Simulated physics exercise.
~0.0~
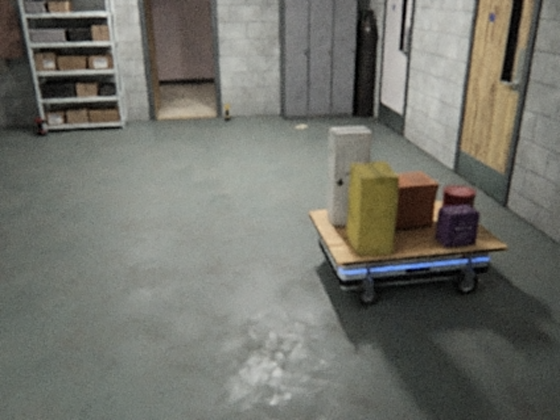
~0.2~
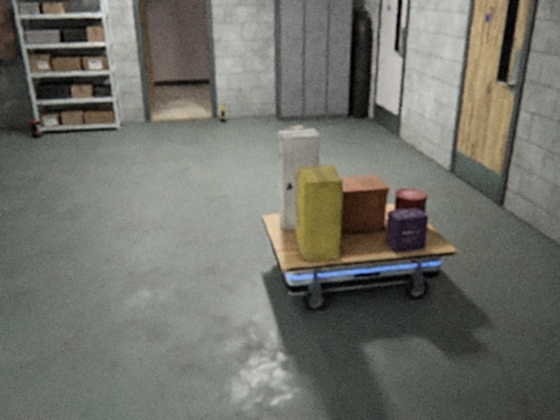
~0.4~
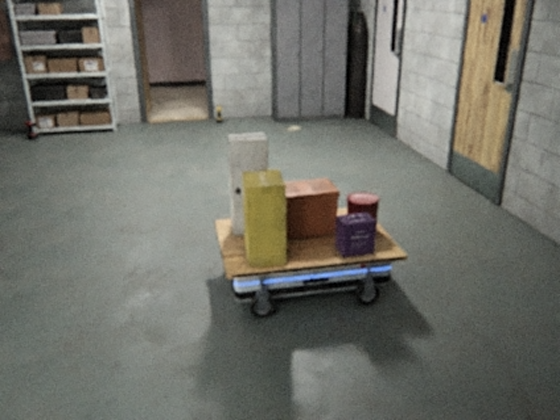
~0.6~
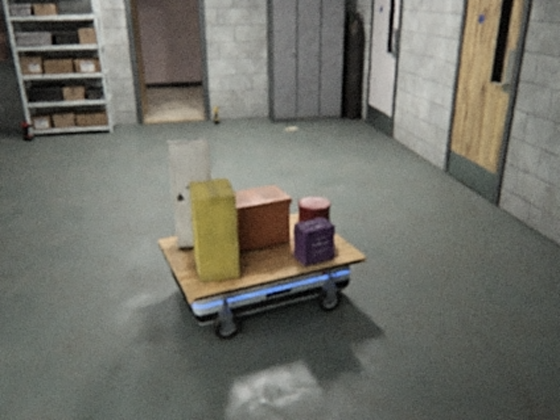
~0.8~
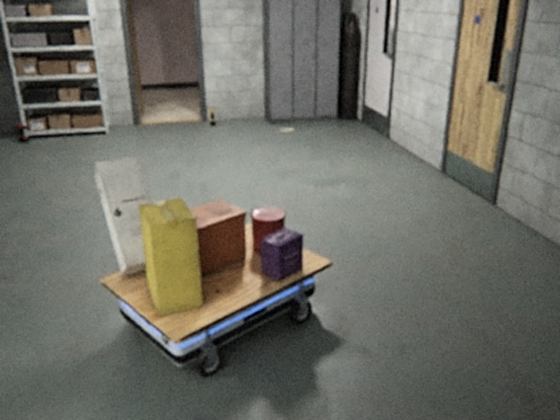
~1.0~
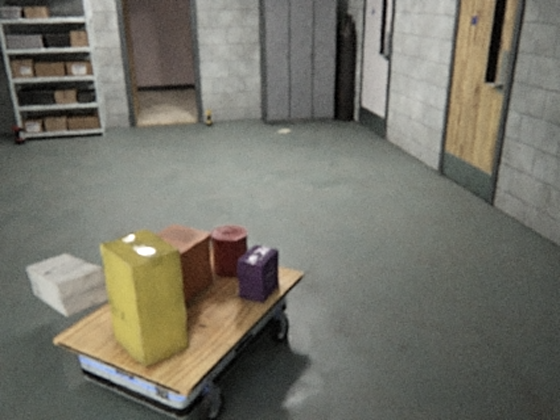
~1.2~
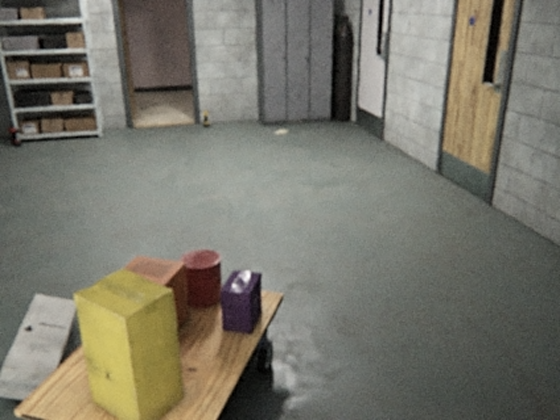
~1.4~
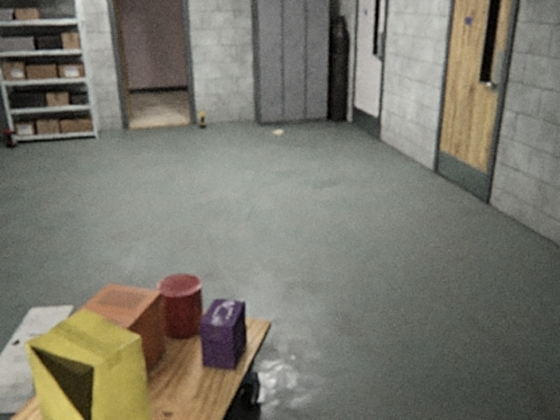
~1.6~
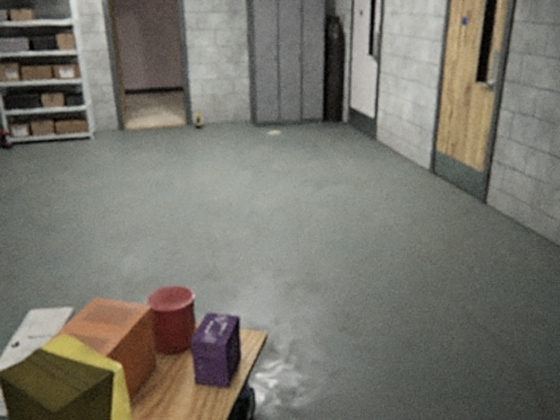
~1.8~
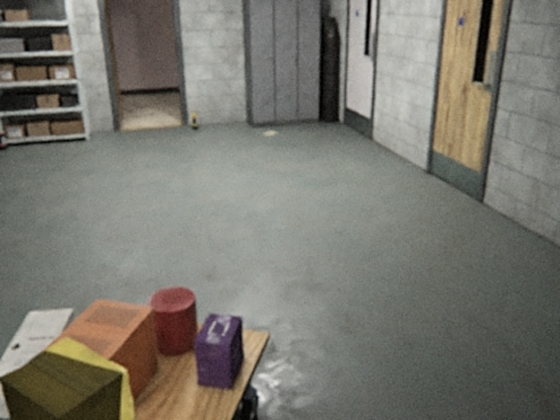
Wheeled cart rolling left and turning toward the viewer, its white box toppling off while the yellow box stays upright aboard.
